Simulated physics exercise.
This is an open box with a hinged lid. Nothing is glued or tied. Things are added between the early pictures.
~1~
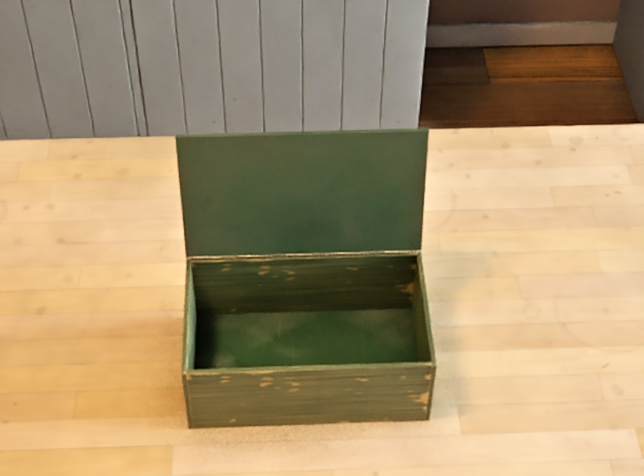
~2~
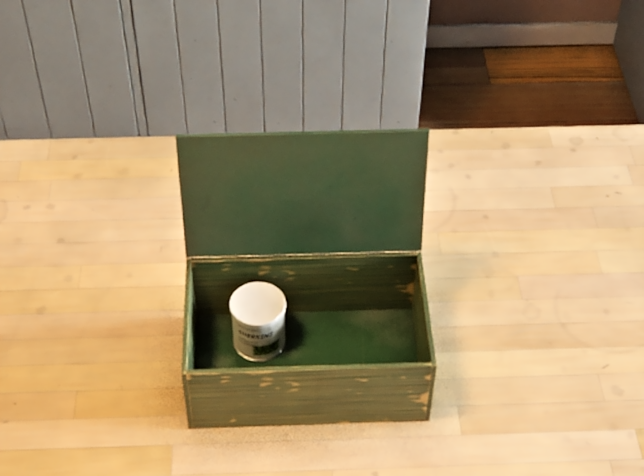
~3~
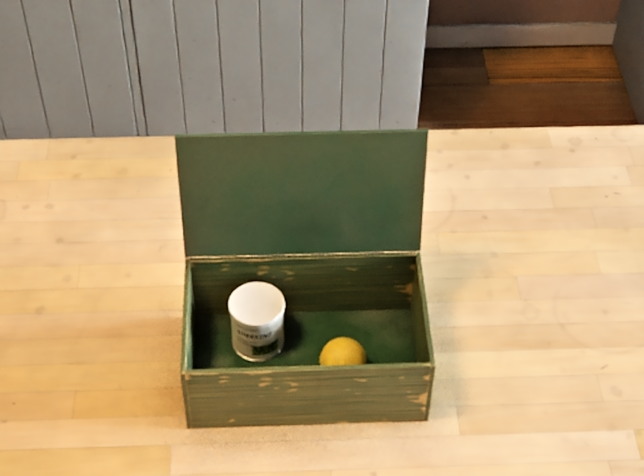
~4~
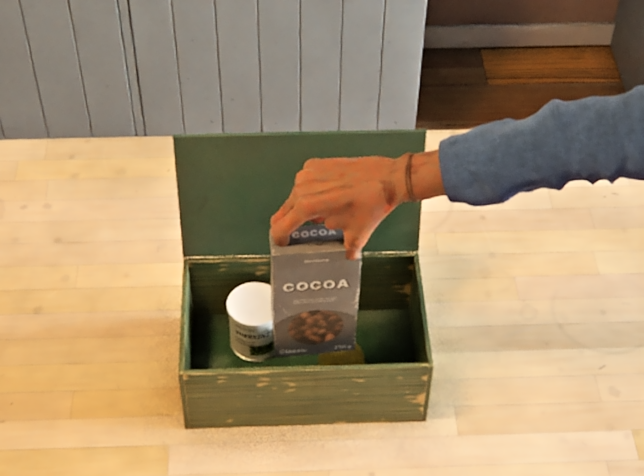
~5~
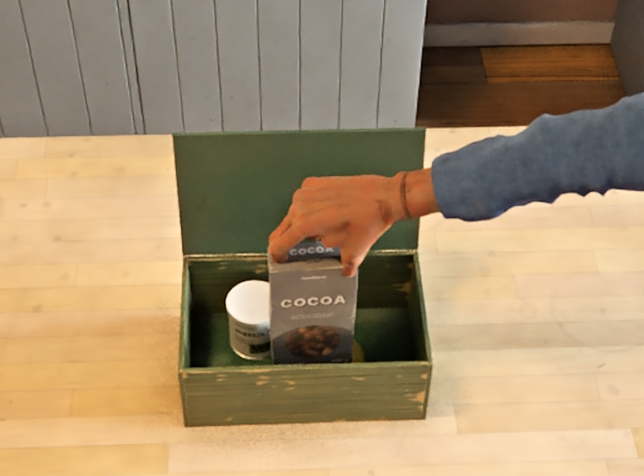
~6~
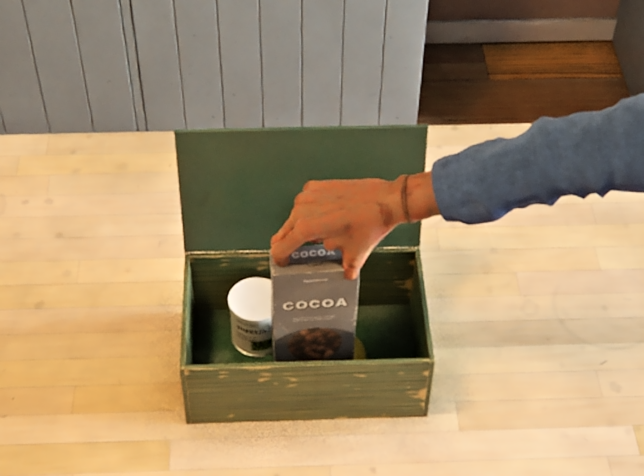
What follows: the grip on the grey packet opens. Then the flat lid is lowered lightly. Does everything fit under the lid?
Outcome: The lid sits on the rim.
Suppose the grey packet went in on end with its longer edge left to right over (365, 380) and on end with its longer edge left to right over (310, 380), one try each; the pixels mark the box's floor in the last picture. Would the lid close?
In the first case it will not close; in the second case it shuts flat.
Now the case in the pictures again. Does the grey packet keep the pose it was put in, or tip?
The grey packet tips.
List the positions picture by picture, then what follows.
In the first picture, the last thing is not in view yet.
In the second picture, the last thing is not in view yet.
In the third picture, the last thing is not in view yet.
The fourth picture shows coming down; grey packet (314, 292).
The fifth picture shows coming down; grey packet (312, 308).
The sixth picture shows put in, still held; grey packet (313, 310).
Then, 0.30 s on from there, grey packet turned 67° from how it was put near (291, 342); yellow lemon shifted about its own width.
Then, 1.10 s on from there, lid starting down; grey packet on its side near (280, 346); yellow lemon shifted about its own width.
Then, 1.60 s on from there, lid 56° above the rim; grey packet on its side near (280, 346); yellow lemon shifted about its own width.
Then, 2.10 s on from there, lid 12° above the rim; grey packet on its side near (280, 346); yellow lemon shifted about its own width.
In the end, lid shut; toppled in the box, grey packet; moved from the start, yellow lemon; white tin unmoved. At the end, from the last picture's camera, grey packet near (280, 346).
